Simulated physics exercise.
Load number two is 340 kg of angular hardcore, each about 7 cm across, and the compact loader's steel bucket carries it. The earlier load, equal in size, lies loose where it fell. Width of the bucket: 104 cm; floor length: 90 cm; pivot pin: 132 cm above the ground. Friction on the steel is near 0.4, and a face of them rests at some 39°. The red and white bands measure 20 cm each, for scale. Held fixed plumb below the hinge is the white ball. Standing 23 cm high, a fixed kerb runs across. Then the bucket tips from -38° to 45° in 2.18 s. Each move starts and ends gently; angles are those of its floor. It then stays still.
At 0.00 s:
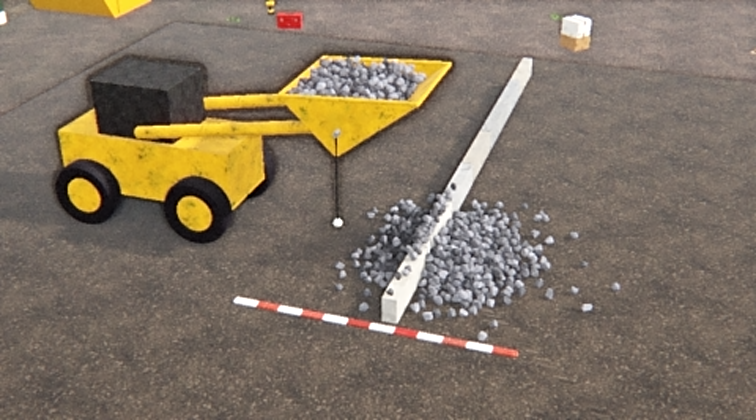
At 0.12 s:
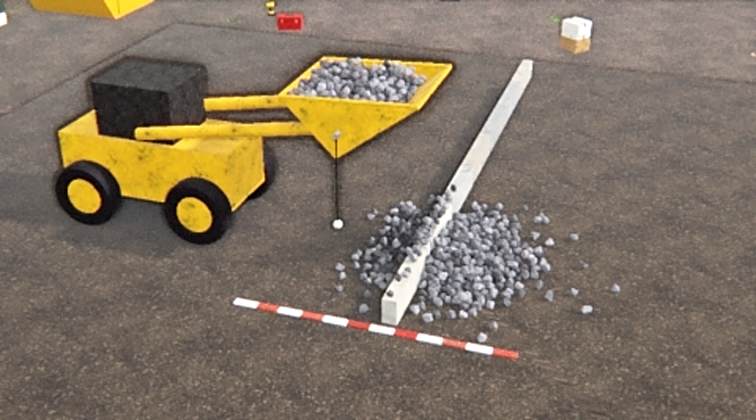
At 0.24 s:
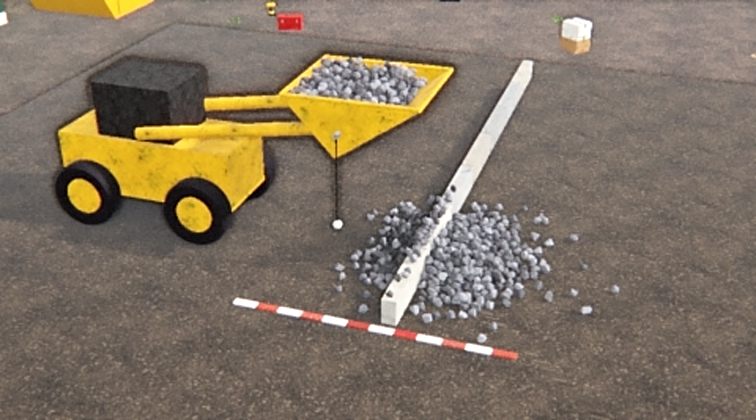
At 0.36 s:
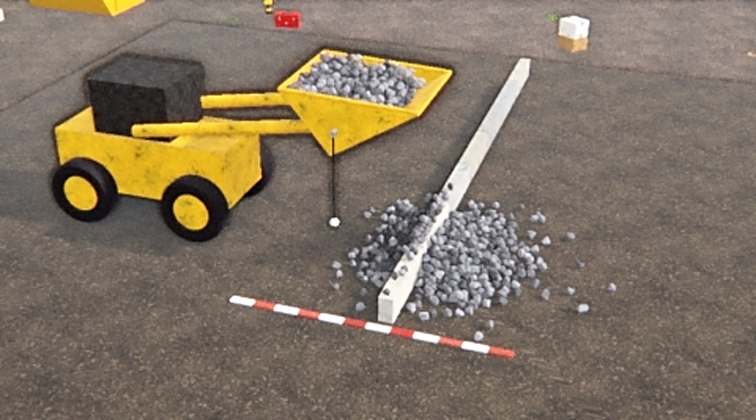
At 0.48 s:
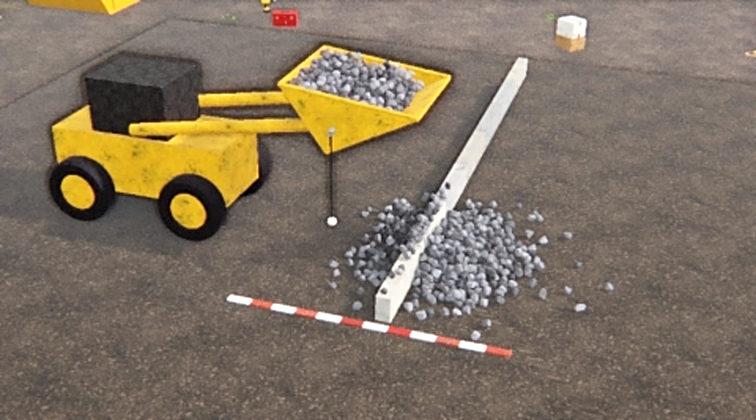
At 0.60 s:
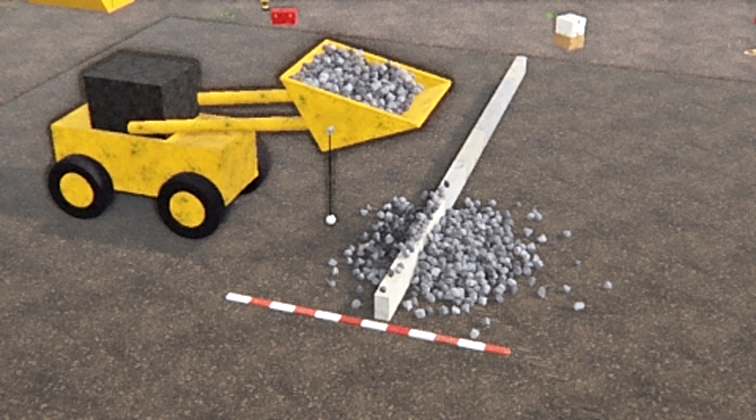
A yellow loader's bucket of grey stones tilts slightly forward near a pile across a kerb.
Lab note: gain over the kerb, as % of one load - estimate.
Gain: About 63 %.
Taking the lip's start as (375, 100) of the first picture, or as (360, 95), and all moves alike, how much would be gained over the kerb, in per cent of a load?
5 %, then 0 %.
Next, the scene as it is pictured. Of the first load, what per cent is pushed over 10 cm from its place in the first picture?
5 per cent.
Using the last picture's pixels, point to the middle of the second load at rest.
They end up centred around (441, 234).
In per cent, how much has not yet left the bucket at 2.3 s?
Some 15 percent, roughly.
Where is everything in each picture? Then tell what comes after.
In the first frame, lip at (418, 105), floor tilted -38°, highest stones at (391, 73). The earlier load is highest near (427, 221), 31 cm above ground level, 32 % on this side of the kerb, 68 % over the kerb.
In the second frame, the bucket is at -37°, its lip at (419, 107); the top of the load is at (387, 73); the stones move at 0.0 m/s on average.
In the third frame, lip at (420, 111), floor tilted -35°, highest stones at (355, 67); the stones move at 0.1 m/s on average.
In the fourth frame, lip at (419, 114), floor tilted -32°, highest stones at (332, 62); the stones move at 0.1 m/s on average.
In the fifth frame, lip at (418, 119), floor tilted -28°, highest stones at (323, 61); the stones move at 0.2 m/s on average.
In the sixth frame, the bucket is at -23°, its lip at (419, 125); the top of the load is at (326, 54); the stones move at 0.2 m/s on average.
After 1.6 s the floor is at 32°; in per cent of one load, 98 in the bucket, 34 on this side of the kerb, 68 over the kerb; the foremost stones are at (563, 276).
After 2.3 s the floor is at 45°; in per cent of one load, 14 in the bucket, 74 on this side of the kerb, 112 over the kerb; the foremost stones are at (563, 276).
After 2.6 s the floor is at 45°; in per cent of one load, 0 in the bucket, 70 on this side of the kerb, 130 over the kerb; the foremost stones are at (577, 260).
After 5.2 s the floor is at 45°; in per cent of one load, 0 in the bucket, 69 on this side of the kerb, 131 over the kerb; the foremost stones are at (580, 277). Net gain over the kerb, 63.
